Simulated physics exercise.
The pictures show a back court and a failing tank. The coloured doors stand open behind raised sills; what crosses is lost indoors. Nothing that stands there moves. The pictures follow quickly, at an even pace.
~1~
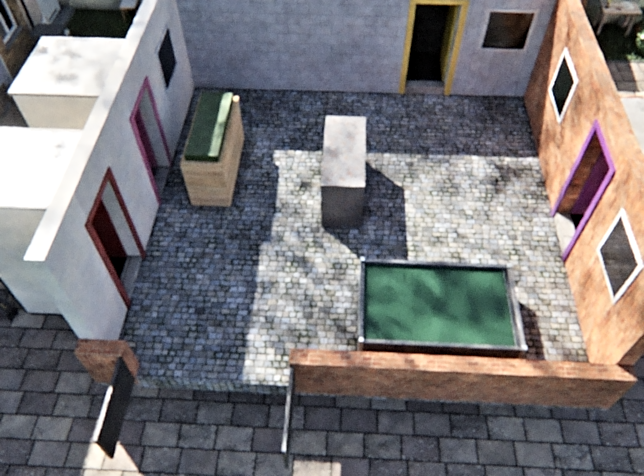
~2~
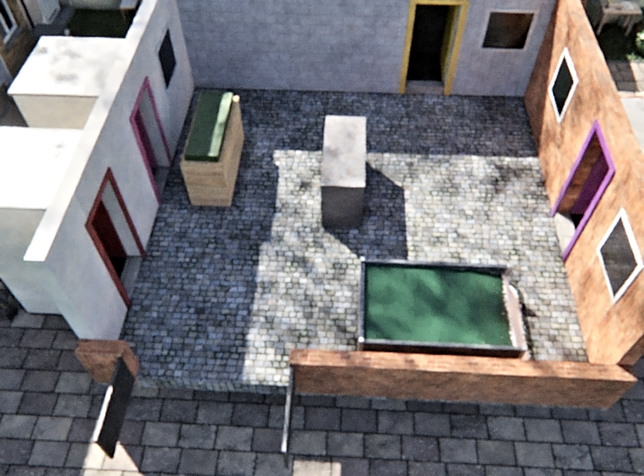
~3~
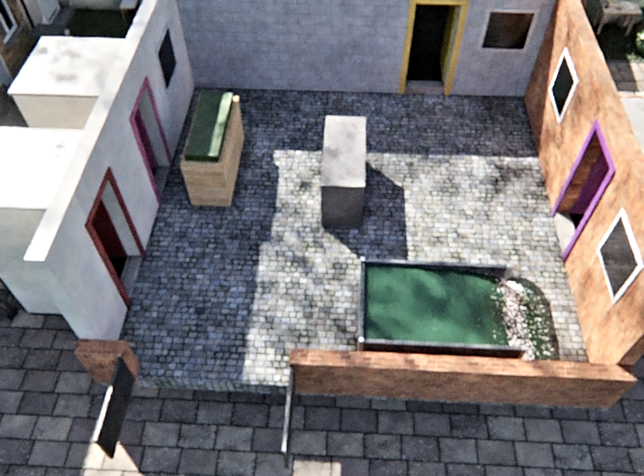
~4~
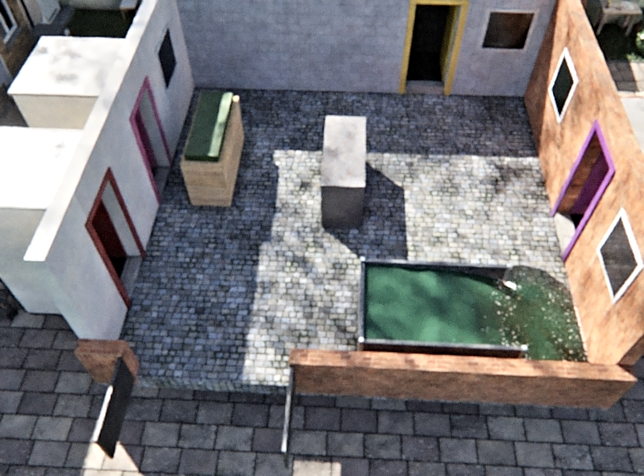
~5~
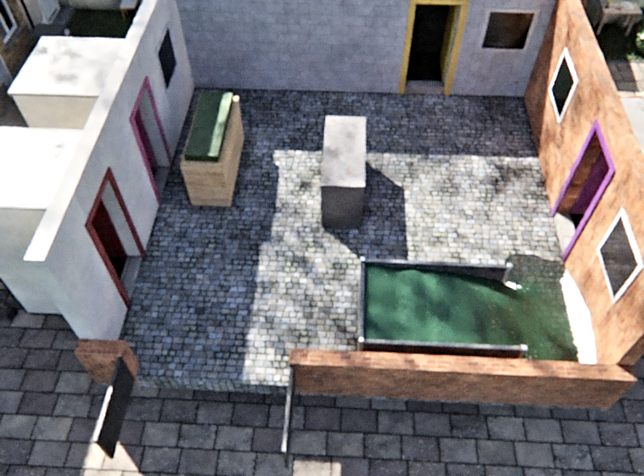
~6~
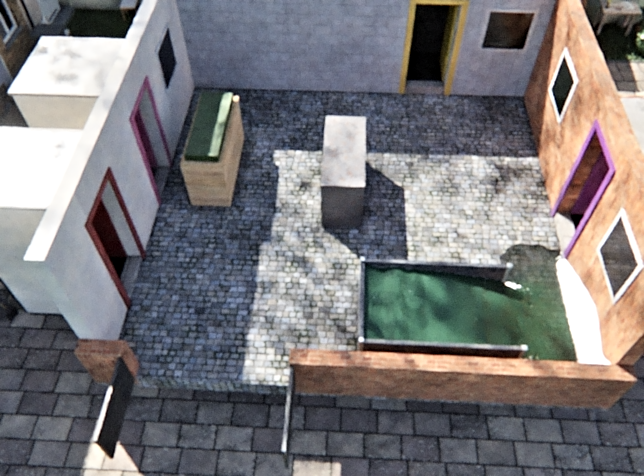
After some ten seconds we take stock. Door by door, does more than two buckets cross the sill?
In the end: The yellow door stays under that; the red door stays under that; the pink door stays under that; the purple door stays under that.
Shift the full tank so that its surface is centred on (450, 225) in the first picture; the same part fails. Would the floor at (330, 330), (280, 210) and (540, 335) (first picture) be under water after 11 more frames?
In turn: Clear, not flooded, wet.
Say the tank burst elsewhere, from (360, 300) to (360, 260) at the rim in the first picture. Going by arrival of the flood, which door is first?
It is the one in red.
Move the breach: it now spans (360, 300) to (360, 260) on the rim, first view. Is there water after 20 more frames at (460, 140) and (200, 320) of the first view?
One after the other: Clear, flooded.
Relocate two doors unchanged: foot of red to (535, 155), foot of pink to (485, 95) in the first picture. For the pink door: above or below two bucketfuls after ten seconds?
My reading: The pink door takes more.
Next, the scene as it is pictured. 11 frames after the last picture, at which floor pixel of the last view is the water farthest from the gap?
Near (531, 134).
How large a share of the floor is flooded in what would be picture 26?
Some 40 per cent.
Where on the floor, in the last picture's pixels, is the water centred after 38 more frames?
At about (424, 221).
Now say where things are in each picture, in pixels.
In the first picture, the water tank at (438, 304) is whole and still.
In the second picture, the front is at a hidden place, out from the gap at (507, 320).
In the third picture, water pours out at (506, 321) and has run to a hidden place.
In the fourth picture, the front is at a hidden place, out from the gap at (506, 322).
In the fifth picture, the front is at (560, 267), out from the gap at (506, 322).
In the sixth picture, the front is at (560, 254), out from the gap at (506, 322).
A moment on, water covers 10 % of the floor; the yellow door not reached, the red door not reached, the pink door not reached, the purple door wet at the sill, nothing in.
Next, water covers 20 % of the floor; the yellow door not reached, the red door not reached, the pink door not reached, the purple door wet at the sill, nothing in.
Then, water covers 40 % of the floor; the yellow door wet at the sill, nothing in, the red door not reached, the pink door not reached, the purple door wet at the sill, nothing in.
Later, water covers 55 % of the floor; the yellow door wet at the sill, nothing in, the red door wet at the sill, nothing in, the pink door not reached, the purple door wet at the sill, nothing in.
In the end, water covers 80 % of the floor; the yellow door wet at the sill, nothing in, the red door wet at the sill, nothing in, the pink door under two buckets in, the purple door wet at the sill, nothing in.
